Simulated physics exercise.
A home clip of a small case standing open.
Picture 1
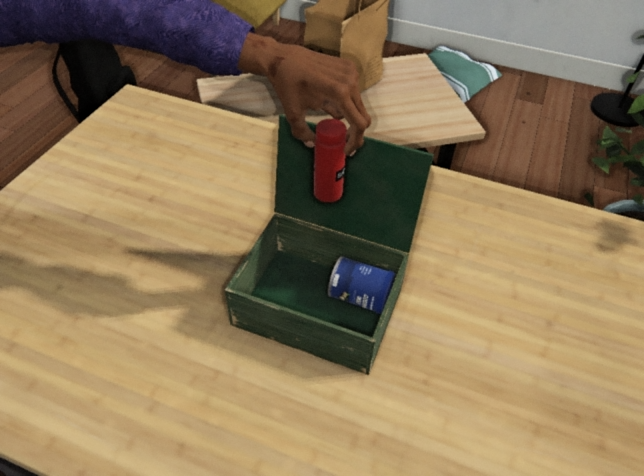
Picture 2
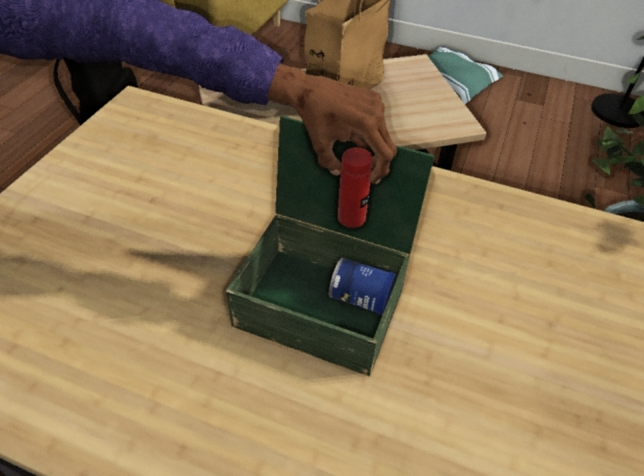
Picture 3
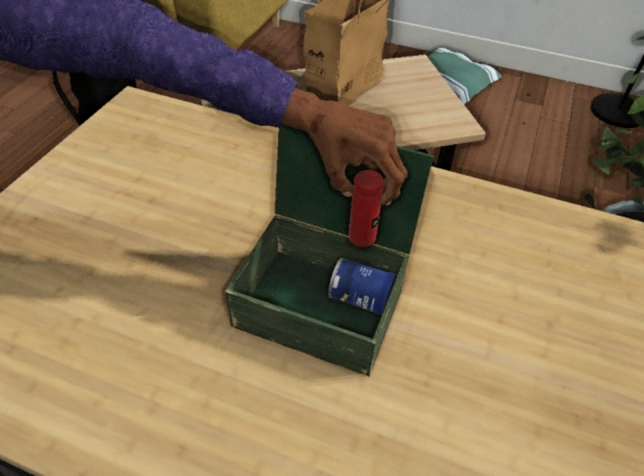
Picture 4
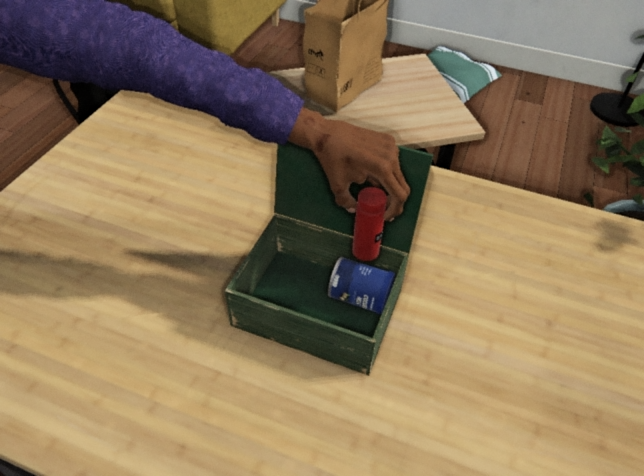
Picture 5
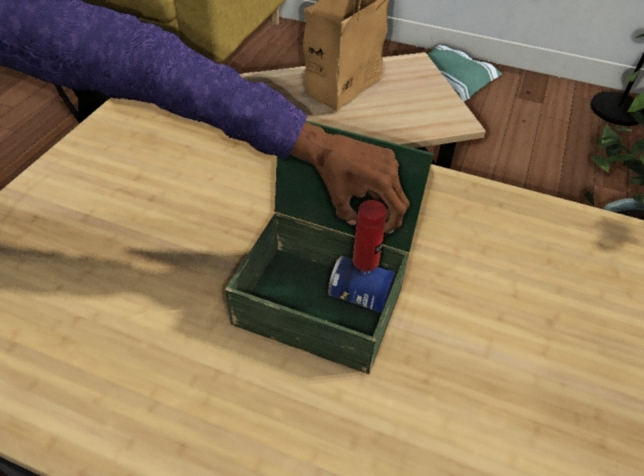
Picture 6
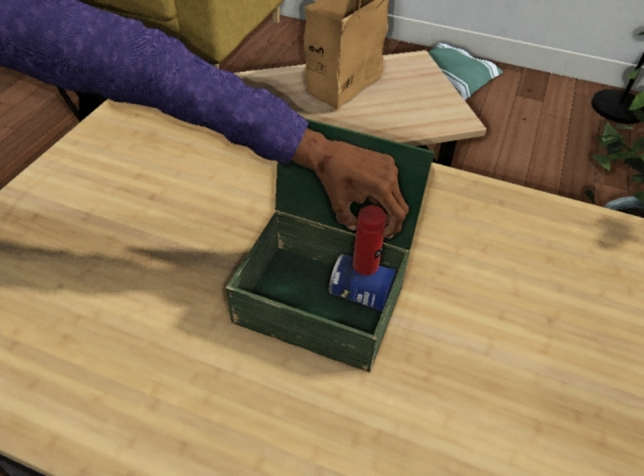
A hand in a purple sleeve lowers a red shaker into an open green box.
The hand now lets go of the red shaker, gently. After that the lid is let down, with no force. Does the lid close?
As it turns out, it will not close.
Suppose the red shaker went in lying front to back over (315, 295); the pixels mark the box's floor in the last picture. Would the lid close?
Then it shuts flat.
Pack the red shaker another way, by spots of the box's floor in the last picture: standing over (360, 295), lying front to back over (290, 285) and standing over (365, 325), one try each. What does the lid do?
First try: It stays ajar; second try: It sits on the rim; third try: It will not close.
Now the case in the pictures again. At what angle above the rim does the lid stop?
Some 16° above the rim.
Then, 1.40 s on from there, lid 81° above the rim; red shaker turned 6° from how it was put near (369, 243).
Then, 1.90 s on from there, lid 38° above the rim; red shaker turned 56° from how it was put near (350, 291); blue tin shifted a little.
In the end, lid 15° above the rim; toppled in the box, red shaker; blue tin unmoved. At the end, from the last picture's camera, red shaker near (346, 304).
